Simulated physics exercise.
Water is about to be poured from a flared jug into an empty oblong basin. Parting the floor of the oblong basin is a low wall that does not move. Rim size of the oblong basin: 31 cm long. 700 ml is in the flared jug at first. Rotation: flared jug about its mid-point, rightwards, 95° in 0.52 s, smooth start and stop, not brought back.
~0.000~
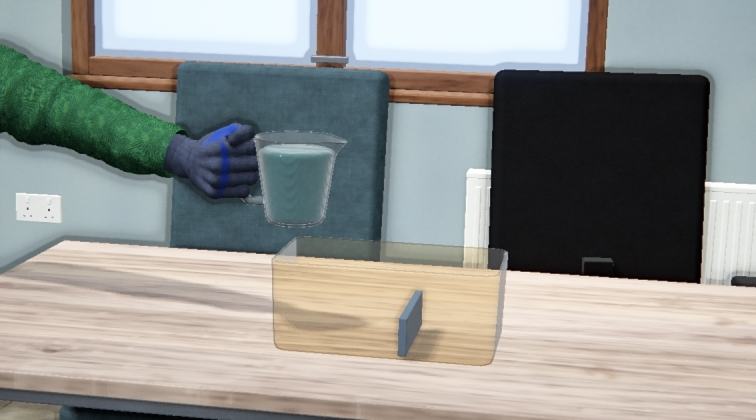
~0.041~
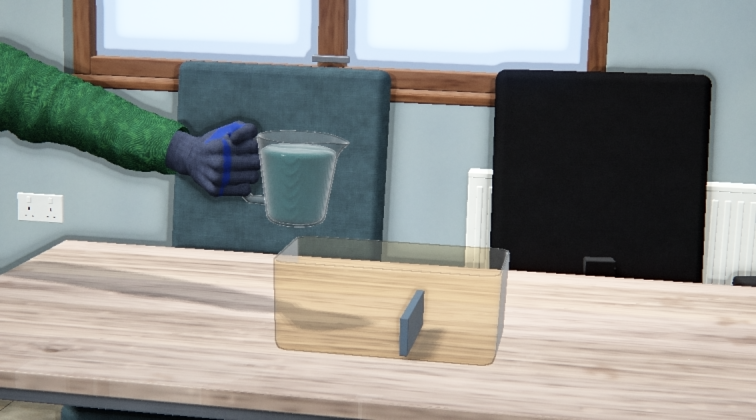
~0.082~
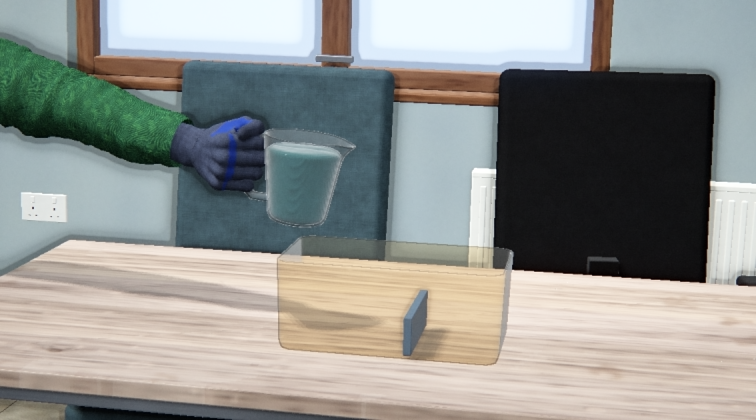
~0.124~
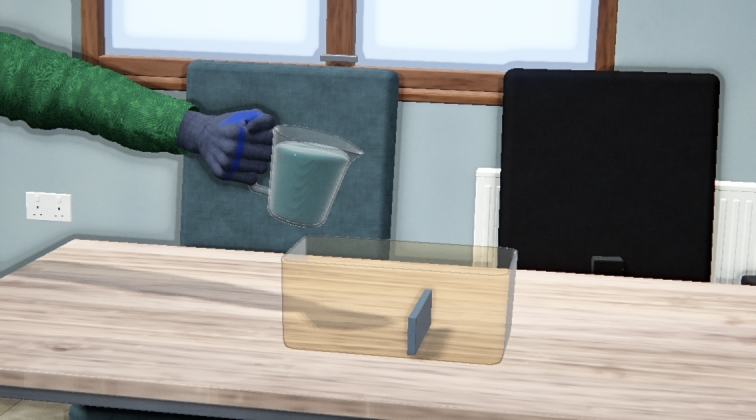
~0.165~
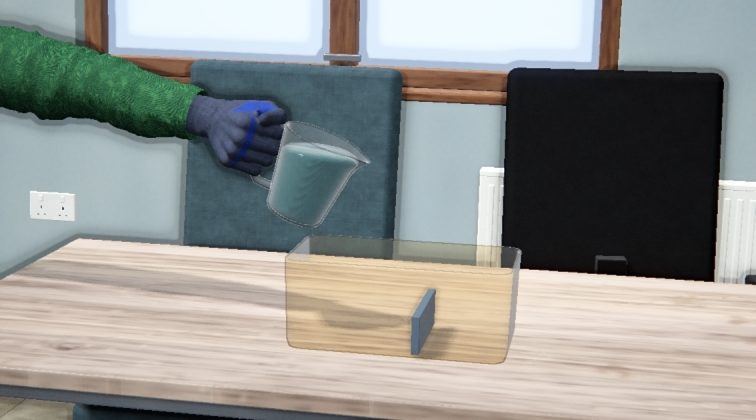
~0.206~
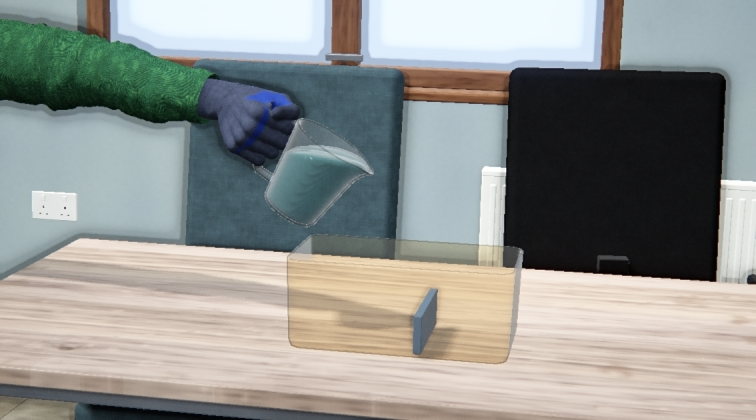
Above a clear basin on a wooden table, a gloved hand tilts a jug rightward.
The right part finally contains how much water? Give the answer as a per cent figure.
About 4 in every hundred parts.
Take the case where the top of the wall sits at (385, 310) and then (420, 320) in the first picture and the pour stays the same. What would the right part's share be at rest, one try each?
One try each: Around 50 percent and then around 10 percent.
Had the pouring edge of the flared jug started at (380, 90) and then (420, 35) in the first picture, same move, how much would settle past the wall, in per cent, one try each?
85 in a hundred, followed by 60 in a hundred.
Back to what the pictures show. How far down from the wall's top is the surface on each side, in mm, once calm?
Noted: Left near 32 mm, right near 54 mm.
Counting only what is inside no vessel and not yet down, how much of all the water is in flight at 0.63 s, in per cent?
In-air share: About 14 %.
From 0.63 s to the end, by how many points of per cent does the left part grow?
I'd put it near 24 percent.
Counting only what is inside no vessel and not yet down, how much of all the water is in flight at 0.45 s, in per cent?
Some 20 per cent, I reckon.
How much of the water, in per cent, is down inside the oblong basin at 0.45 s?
About 26 per cent.
Then, 0.45 s in, the tilt is 91° and 53 per cent is still to pour, 27 is left of the wall and 0 right of it.
Then, 0.63 s in, the tilt is 95° and 17 per cent is still to pour, 69 is left of the wall and 0 right of it.
Then, 0.82 s in, the tilt is 95° and 4 per cent is still to pour, 87 is left of the wall and 3 right of it.
Then, 1.02 s in, the tilt is 95° and 1 per cent is still to pour, 93 is left of the wall and 3 right of it.
Finally, 93 per cent lies left of the wall, 4 right of it and 3 outside.
